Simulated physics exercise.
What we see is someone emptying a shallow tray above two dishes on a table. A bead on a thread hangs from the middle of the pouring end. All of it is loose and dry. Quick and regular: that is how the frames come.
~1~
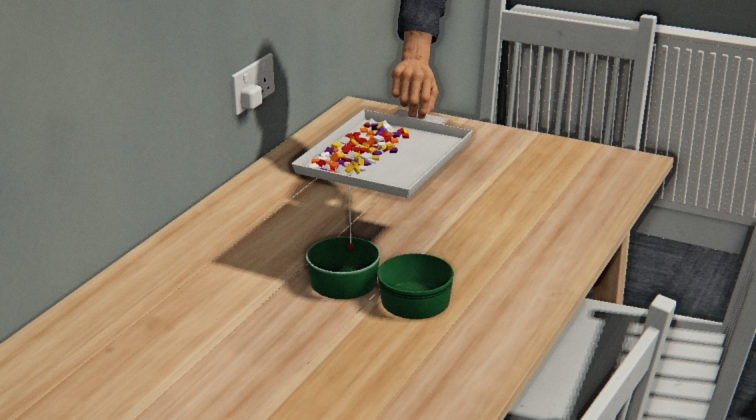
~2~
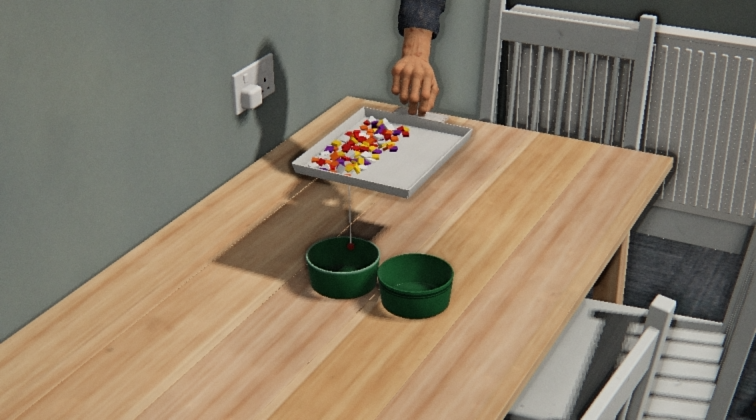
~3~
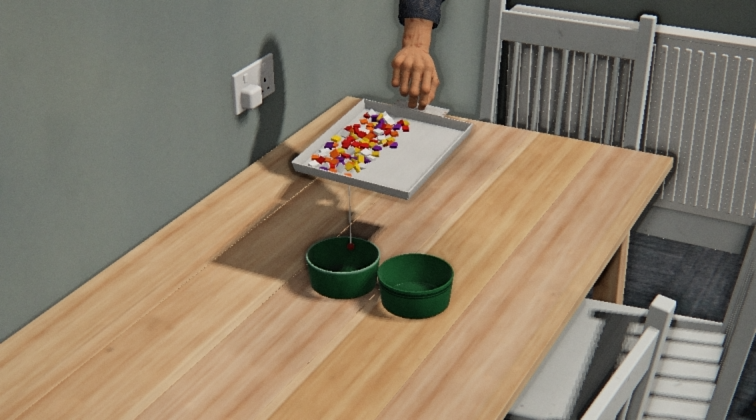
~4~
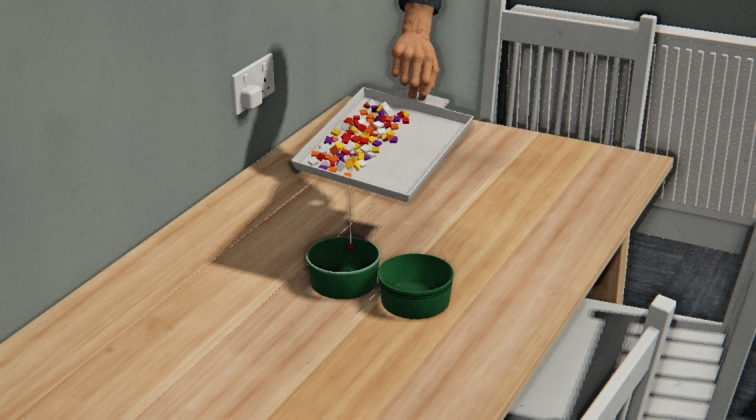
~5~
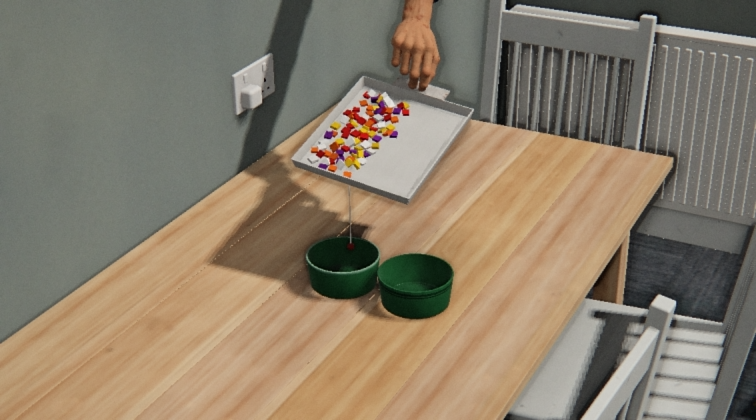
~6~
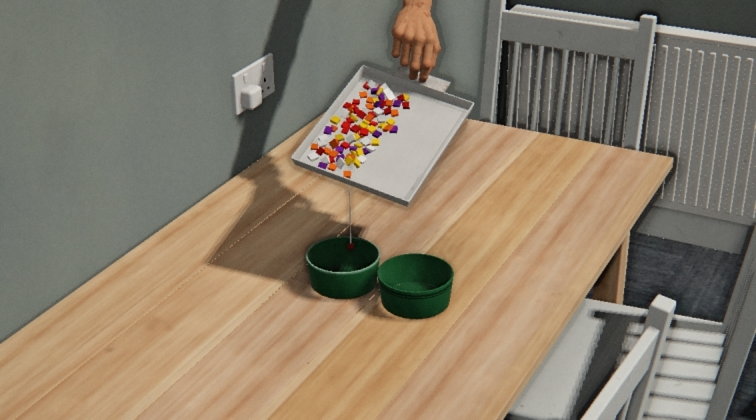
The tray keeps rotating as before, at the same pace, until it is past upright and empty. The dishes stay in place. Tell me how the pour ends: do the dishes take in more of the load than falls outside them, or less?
They take in more than falls outside.
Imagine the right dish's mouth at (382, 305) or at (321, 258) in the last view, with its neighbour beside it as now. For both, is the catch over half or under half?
Short of half, then Short of half.
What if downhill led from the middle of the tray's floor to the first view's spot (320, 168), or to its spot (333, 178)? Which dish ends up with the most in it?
The left-side dish first and the left-side dish second.
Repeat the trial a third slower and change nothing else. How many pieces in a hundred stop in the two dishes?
Estimate: Some 80%.
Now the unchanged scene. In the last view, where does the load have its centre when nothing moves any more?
Last view, centre at rest - approx. (402, 296).
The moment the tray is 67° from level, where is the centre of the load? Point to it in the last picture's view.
Look close to (385, 188) in the last picture.
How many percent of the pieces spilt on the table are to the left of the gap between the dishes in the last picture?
Left share: Some 90 per cent.
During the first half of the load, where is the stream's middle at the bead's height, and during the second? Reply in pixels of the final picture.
I'd say close to (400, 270) at first and close to (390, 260) later on.
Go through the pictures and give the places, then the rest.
Corners of the pouring end at (295, 163) and (408, 188), level; middle of the load at (364, 148), mosaic tiles; left dish at (326, 283); right dish at (399, 302); bead on its thread at (351, 246), in the first picture.
Corners of the pouring end at (295, 163) and (408, 188), level; middle of the load at (364, 147), in the second picture.
Corners of the pouring end at (295, 161) and (408, 190), tipped barely, lowest at the right corner; middle of the load at (364, 143), in the third picture.
Corners of the pouring end at (295, 160) and (408, 193), tipped a little, lowest at the right corner; middle of the load at (363, 137), in the fourth picture.
Corners of the pouring end at (295, 158) and (408, 196), tipped clearly, lowest at the right corner; middle of the load at (363, 131), in the fifth picture.
Corners of the pouring end at (295, 157) and (408, 199), tipped clearly, lowest at the right corner; middle of the load at (363, 126); left dish at (326, 283); right dish at (399, 302), in the sixth picture.
Soon after the last picture, tray tipped steeply; most on the tray; a small part in the air.
A little later, tray tipped past a quarter turn; a small part on the tray; about two thirds in the right dish; a small part in the left dish; a small part outside both; about a quarter in the air.
Later still, tray tipped past a quarter turn; most in the right dish; a small part in the left dish; about a quarter outside both.
At rest, tray tipped past a quarter turn; most in the right dish; a small part in the left dish; about a quarter outside both.
